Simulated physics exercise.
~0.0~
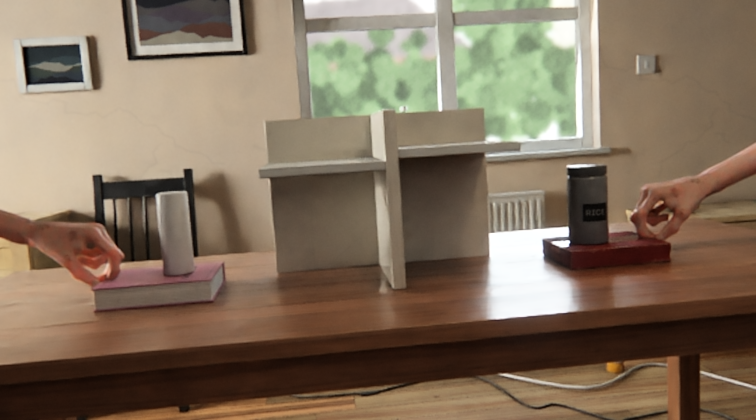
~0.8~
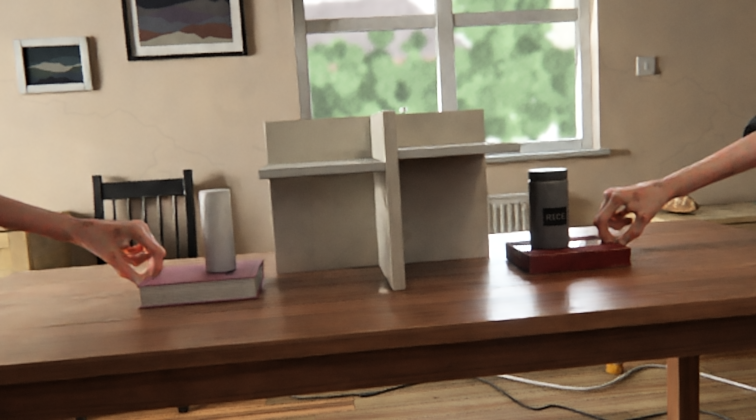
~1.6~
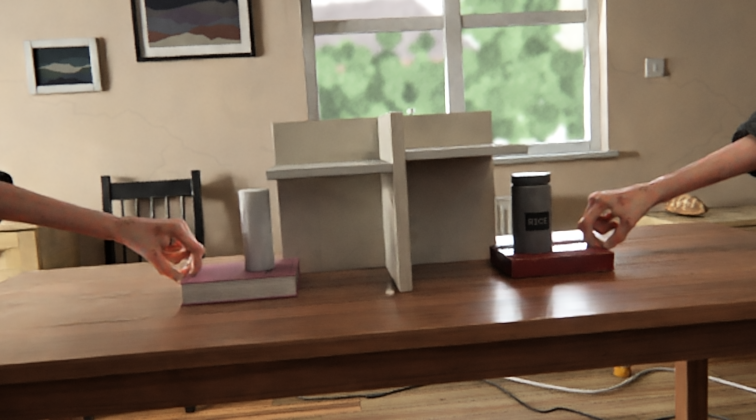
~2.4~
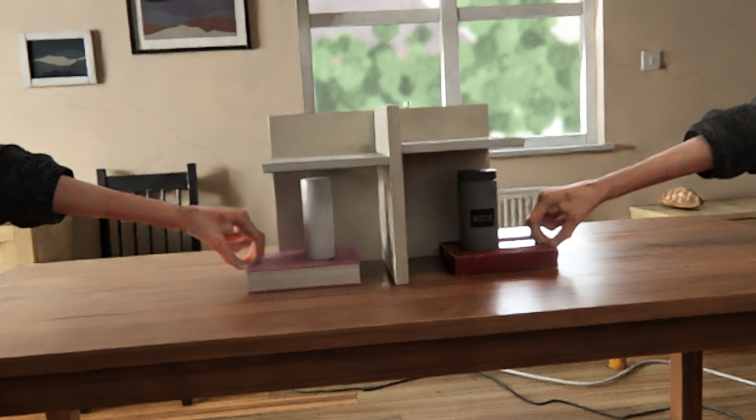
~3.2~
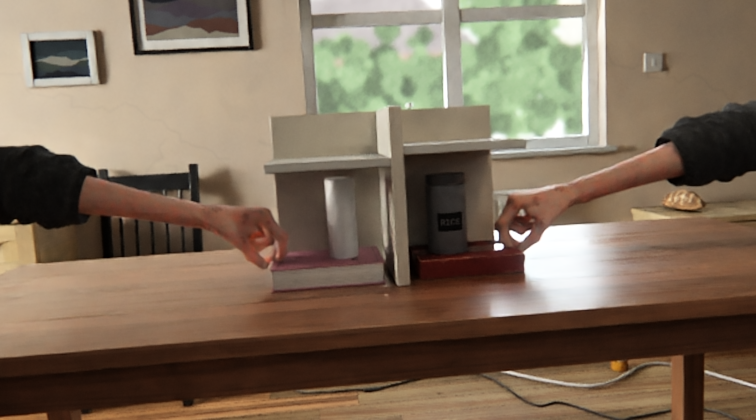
The footage shows two hands on a wooden table pushing a pink book carrying an upright white candle rightward and a red box carrying a grey jar leftward, until both items pass beneath the shelf's ledges and sit upright on either side of its central divider.
